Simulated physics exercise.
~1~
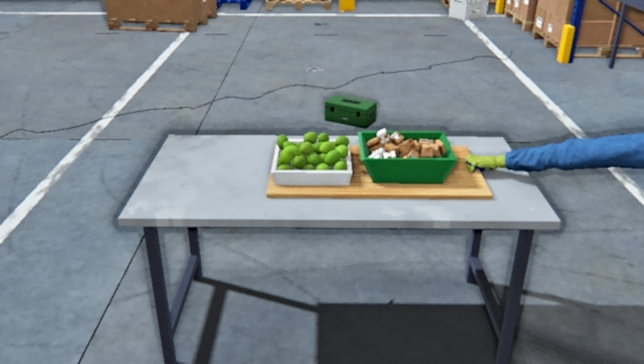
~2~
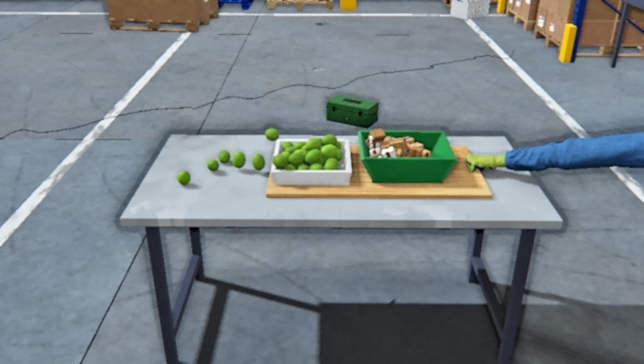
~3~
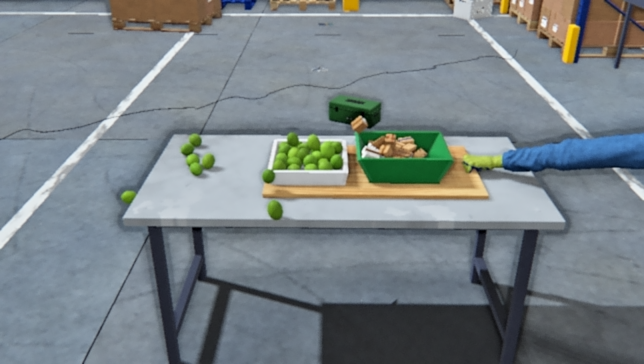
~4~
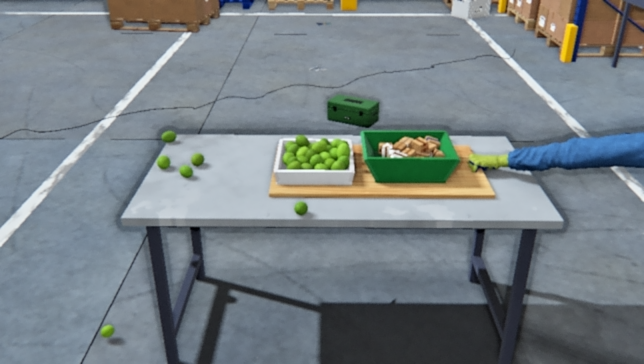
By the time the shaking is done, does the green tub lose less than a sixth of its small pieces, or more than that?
It loses less than a sixth of them. The green tub still looks well filled at the end.
